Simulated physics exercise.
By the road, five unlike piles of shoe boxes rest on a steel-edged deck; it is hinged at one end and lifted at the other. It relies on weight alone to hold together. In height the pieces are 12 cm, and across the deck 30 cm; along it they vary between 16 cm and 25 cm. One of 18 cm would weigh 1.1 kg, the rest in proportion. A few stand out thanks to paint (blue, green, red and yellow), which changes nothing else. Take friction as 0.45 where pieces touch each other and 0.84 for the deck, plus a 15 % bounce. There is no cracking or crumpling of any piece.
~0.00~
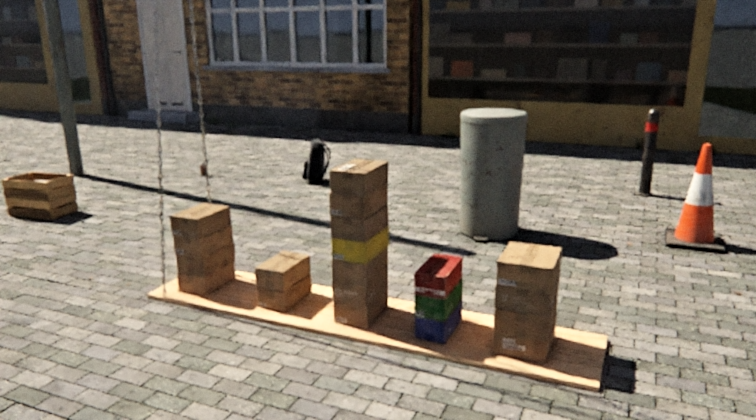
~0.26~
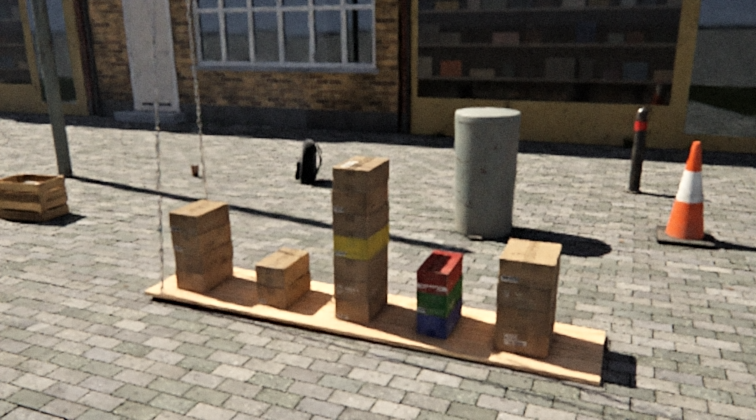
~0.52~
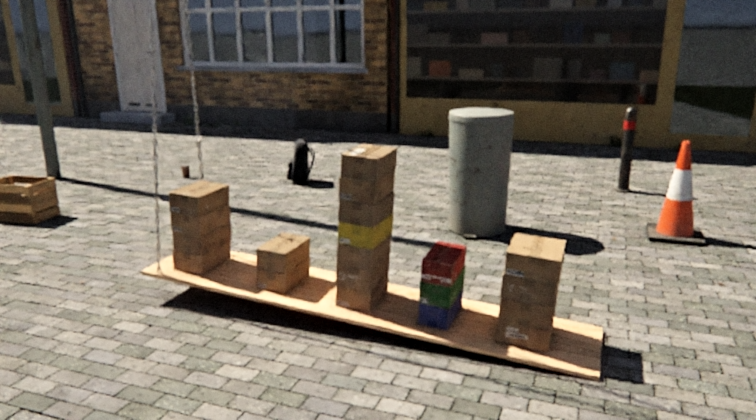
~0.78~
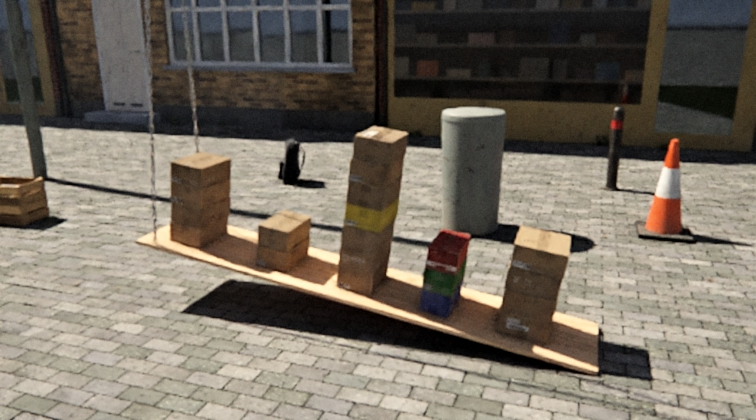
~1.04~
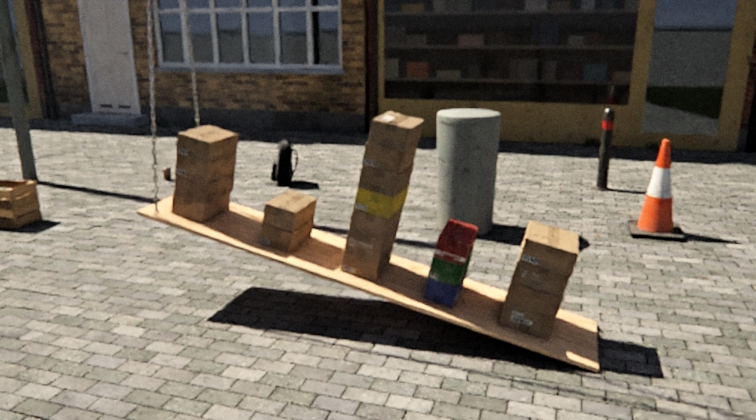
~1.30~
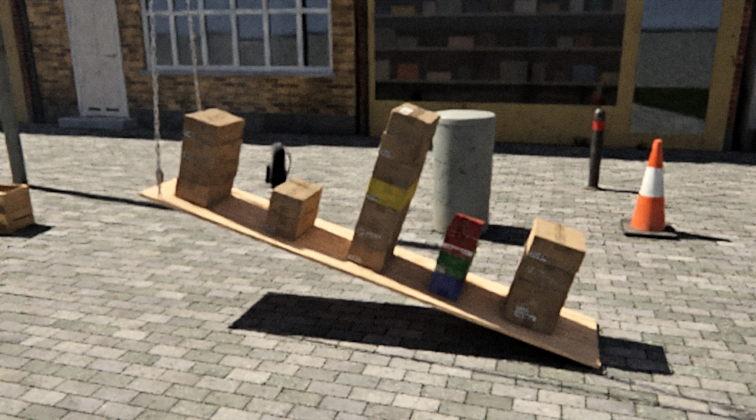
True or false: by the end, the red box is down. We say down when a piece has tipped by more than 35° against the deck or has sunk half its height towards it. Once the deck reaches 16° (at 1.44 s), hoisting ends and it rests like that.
True.
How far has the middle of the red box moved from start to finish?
About 44 cm.
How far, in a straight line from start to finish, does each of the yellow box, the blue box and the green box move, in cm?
Here yellow ends up 60 centimetres away, blue 20 centimetres and green 30 centimetres.
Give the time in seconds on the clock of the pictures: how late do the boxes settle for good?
Around 3.5 s.
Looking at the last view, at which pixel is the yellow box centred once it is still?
Its centre finishes around pixel (473, 257) in the last picture.
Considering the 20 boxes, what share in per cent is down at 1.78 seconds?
It's 35 percent at that point.
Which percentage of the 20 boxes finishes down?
About 60 per cent.
After 1.78 s, slope 16°; 7 of the 20 boxes down; red box unmoved; yellow box leaning 37°.
After 2.26 s, slope 16°; 10 of the 20 boxes down; red box leaning 10°, 9 cm lower; yellow box leaning 35°, 20 cm lower.
At rest (3.6 s), slope 16°; 12 of the 20 boxes down; red box 12 cm lower; green box leaning 32°, 8 cm lower; yellow box leaning 32°, 21 cm lower. As the last picture would show them, middles, red box near (528, 281), green box near (493, 283).
